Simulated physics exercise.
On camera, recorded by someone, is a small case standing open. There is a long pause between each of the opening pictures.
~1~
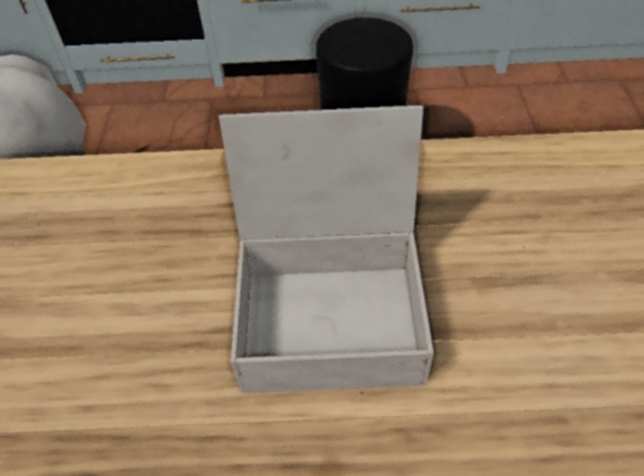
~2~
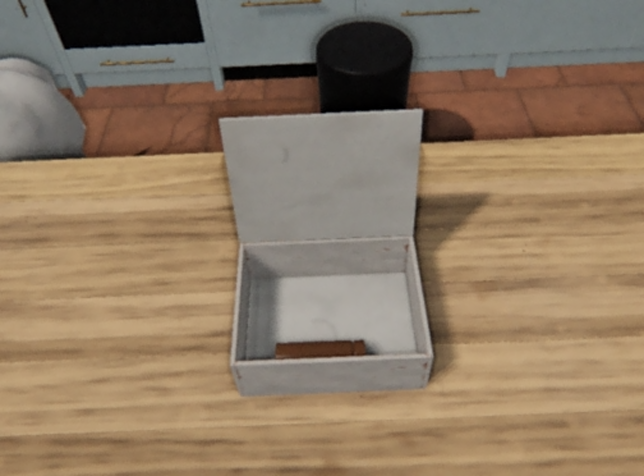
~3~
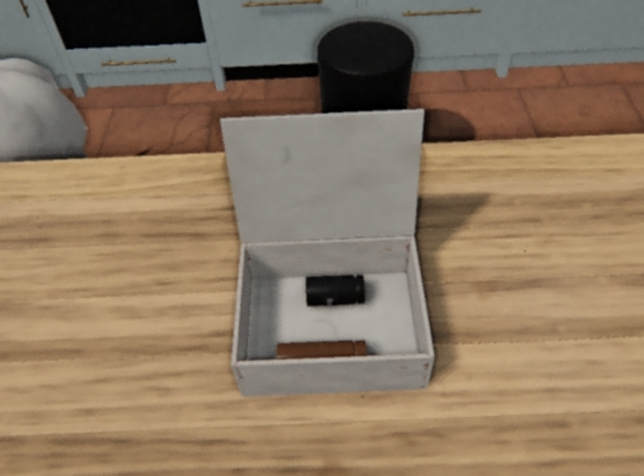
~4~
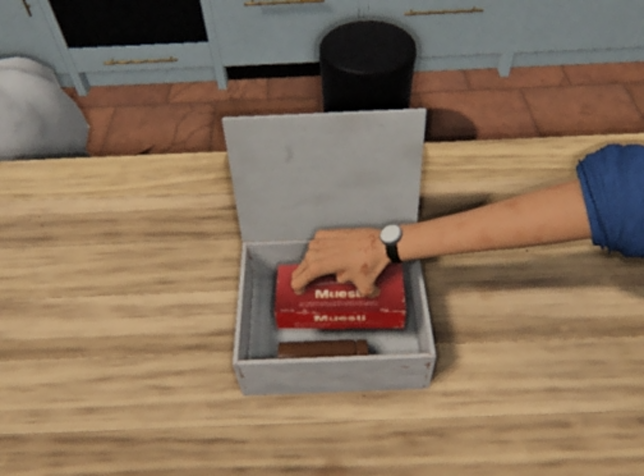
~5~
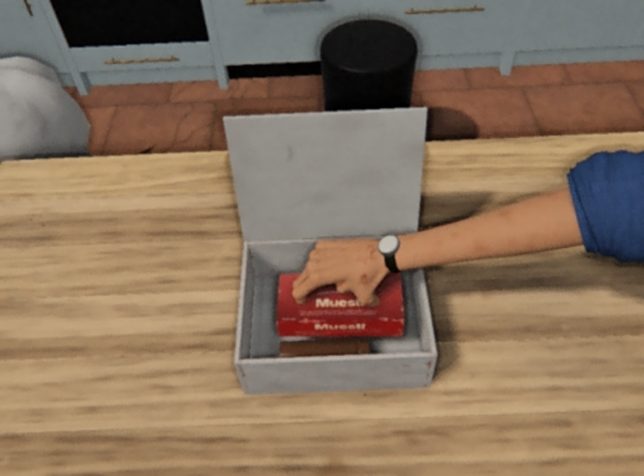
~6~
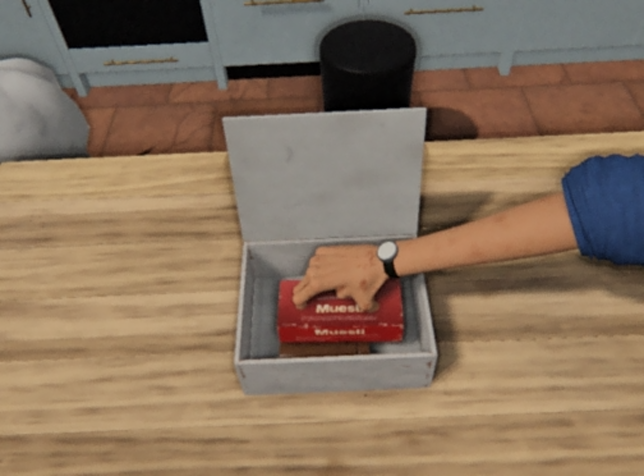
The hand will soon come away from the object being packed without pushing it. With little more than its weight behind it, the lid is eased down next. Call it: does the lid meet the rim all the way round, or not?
It meets the rim all the way round.
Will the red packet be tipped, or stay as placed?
Result: It leans over.
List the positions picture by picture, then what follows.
In the first picture, the last thing is not in view yet.
In the second picture, the last thing is not in view yet.
In the third picture, the last thing is not in view yet; black shaker (335, 291).
In the fourth picture, on its way; red packet (340, 296).
In the fifth picture, on its way; red packet (340, 305).
In the sixth picture, put in, still held; red packet (340, 310).
Then, 1.30 s past the last view, lid 78° above the rim; red packet rocked 36° from its first pose near (340, 324); black shaker displaced a little.
Then, 2.00 s past the last view, lid 29° above the rim; red packet rocked 37° from its first pose near (340, 325); black shaker displaced a little.
Finally, lid shut; down or leaning hard in the box, red packet; the other 2 still in place. Final places as the last picture's camera would see them, red packet near (341, 330).
